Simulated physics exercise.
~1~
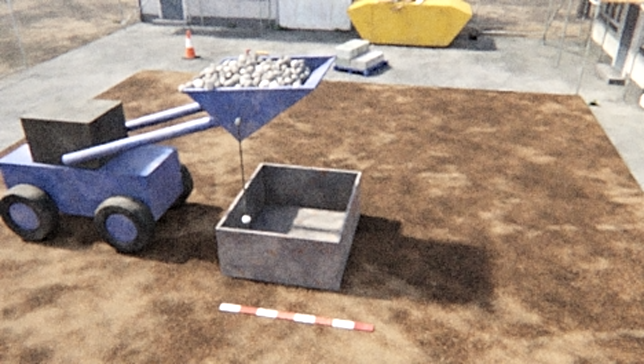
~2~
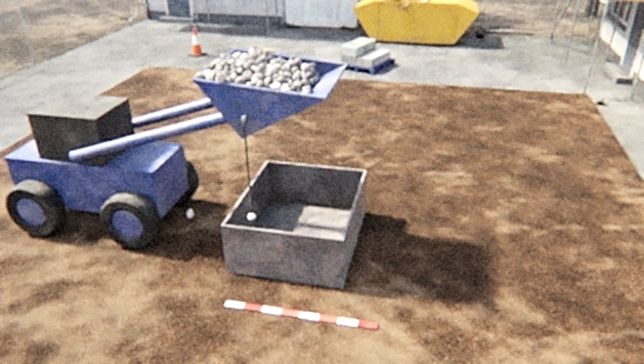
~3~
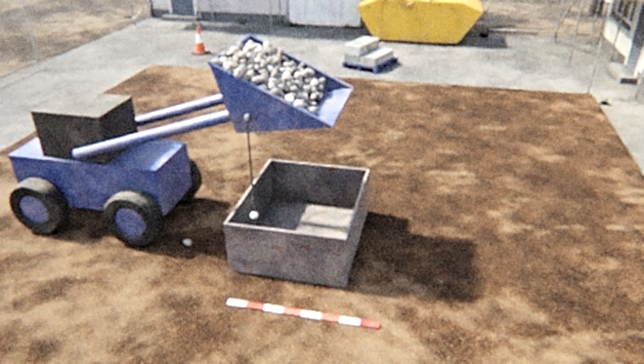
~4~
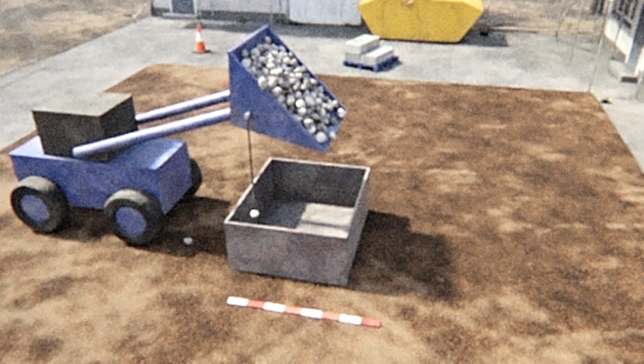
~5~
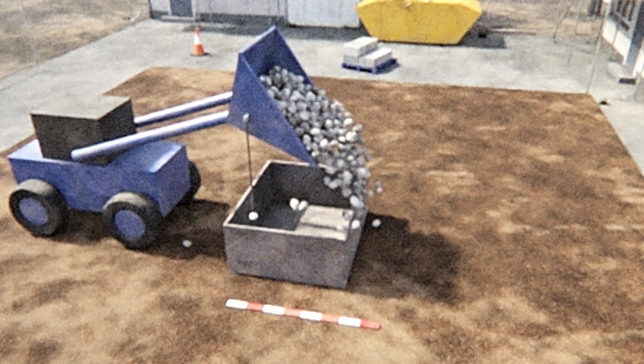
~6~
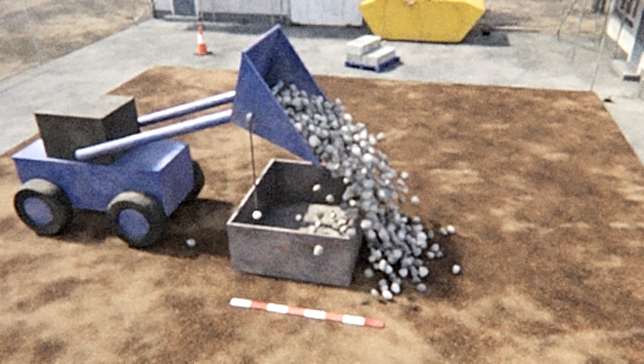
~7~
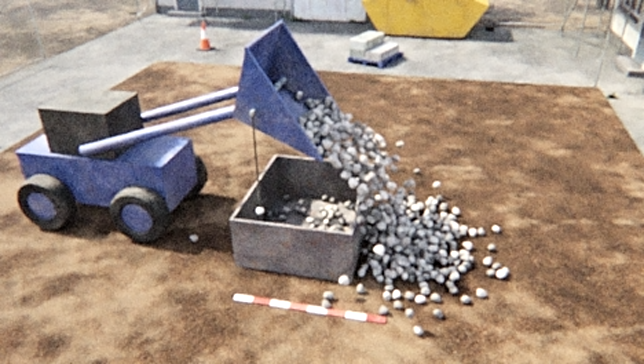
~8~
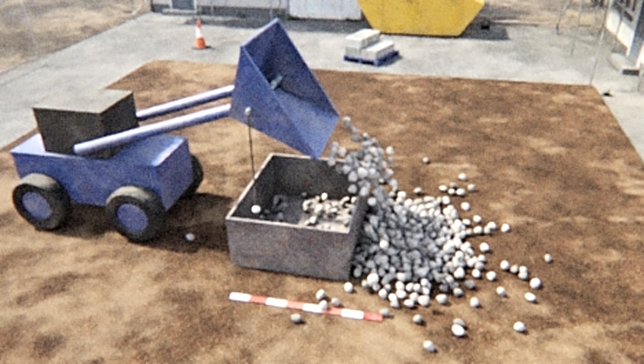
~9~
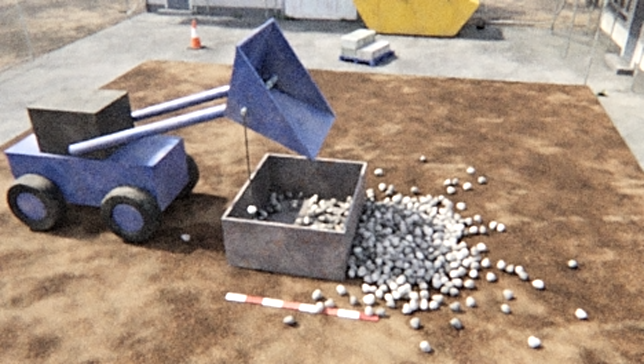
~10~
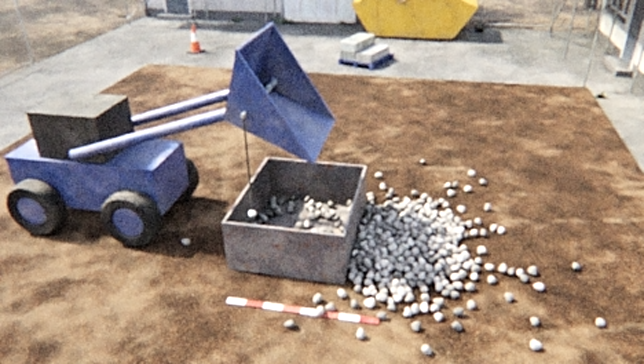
In this clip, a blue loader tips its raised bucket of smooth grey stones over an open grey bin on brown ground; most spill past the right side and spread into a heap, leaving the bucket empty and only a few stones in the bin.
